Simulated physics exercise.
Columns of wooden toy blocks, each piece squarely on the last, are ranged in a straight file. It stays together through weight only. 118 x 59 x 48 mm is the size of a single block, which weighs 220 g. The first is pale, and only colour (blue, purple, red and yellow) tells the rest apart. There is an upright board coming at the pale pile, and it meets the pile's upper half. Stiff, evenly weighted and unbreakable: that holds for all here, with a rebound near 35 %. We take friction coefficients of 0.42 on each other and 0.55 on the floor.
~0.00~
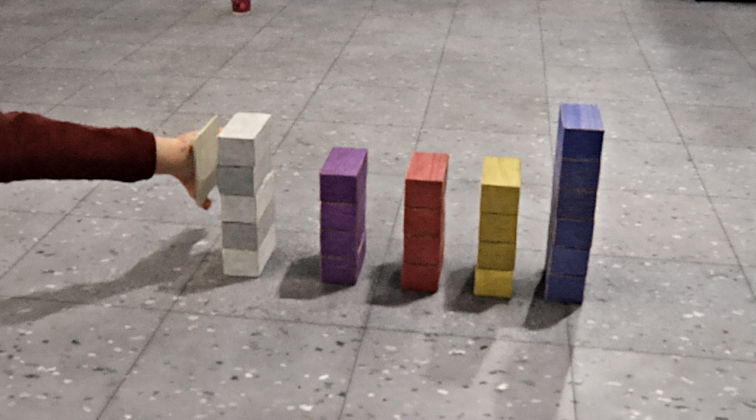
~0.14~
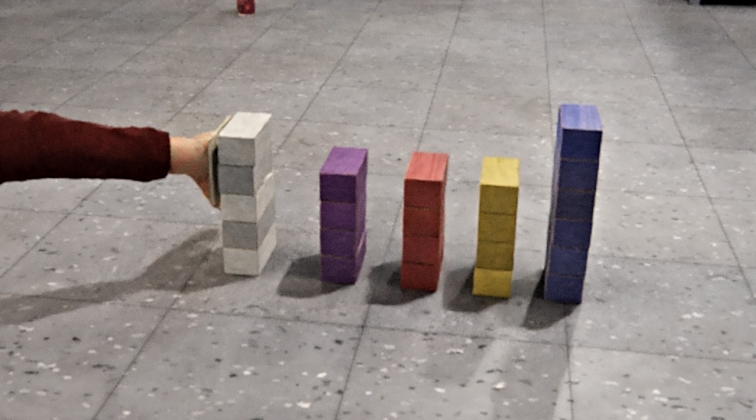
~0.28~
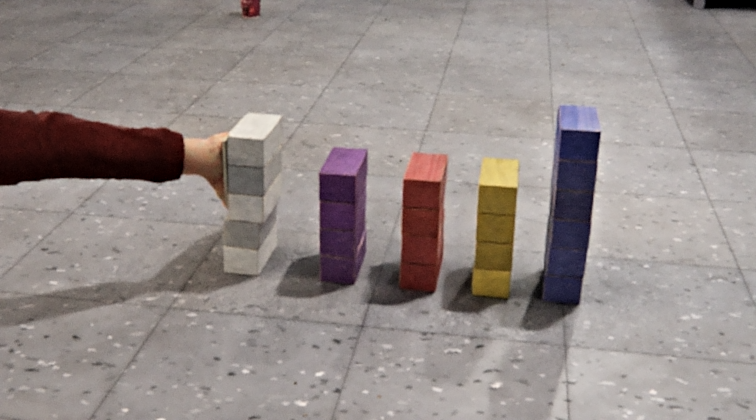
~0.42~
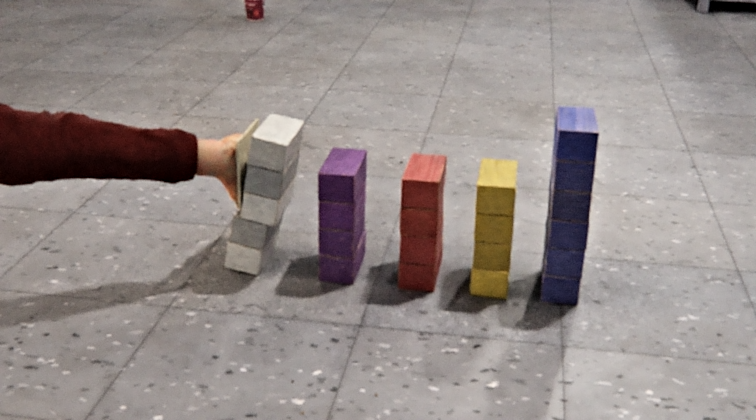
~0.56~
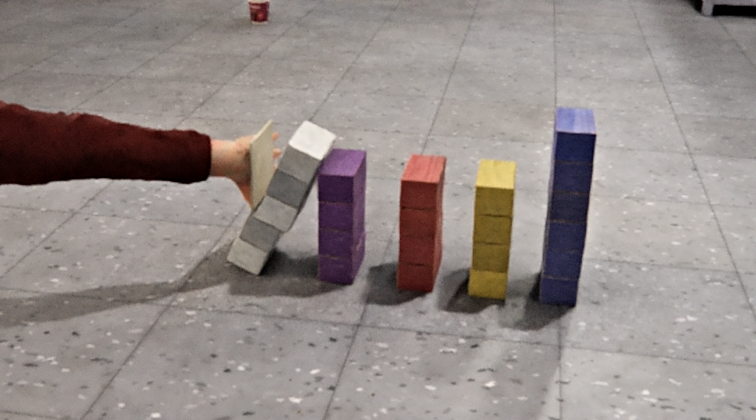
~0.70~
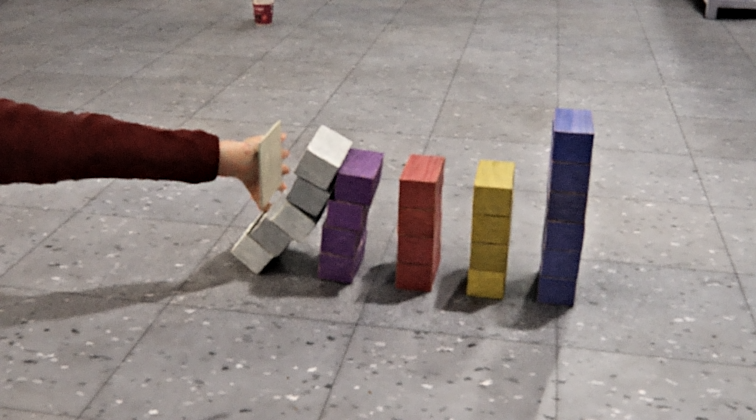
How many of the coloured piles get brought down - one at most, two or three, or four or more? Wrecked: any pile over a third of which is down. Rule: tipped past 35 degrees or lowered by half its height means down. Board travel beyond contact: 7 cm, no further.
One at most.
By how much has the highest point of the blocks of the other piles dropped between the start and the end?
Some 0 cm lower.
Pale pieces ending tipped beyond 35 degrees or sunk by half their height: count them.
That happens to 5 of them.
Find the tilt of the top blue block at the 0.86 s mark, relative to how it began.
Some 0°.
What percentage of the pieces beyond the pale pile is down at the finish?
About 20% of them.
After 0.86 s, 5 of the pale pile down; none of the 18 other blocks down, 5 disturbed; top purple block leaning 18°; top red block shifted 10 mm.
After 1.08 s, 5 of the pale pile down; 2 of the 18 other blocks down; top purple block leaning 23°, 23 mm lower; top red block leaning 19°.
At rest (1.7 s), 5 of the pale pile down; 4 of the 18 other blocks down; top red block leaning 24°; top purple block leaning 23°, 35 mm lower. Wrecked, purple. As the last picture would show them, middles, top red block near (483, 195), top purple block near (438, 204).
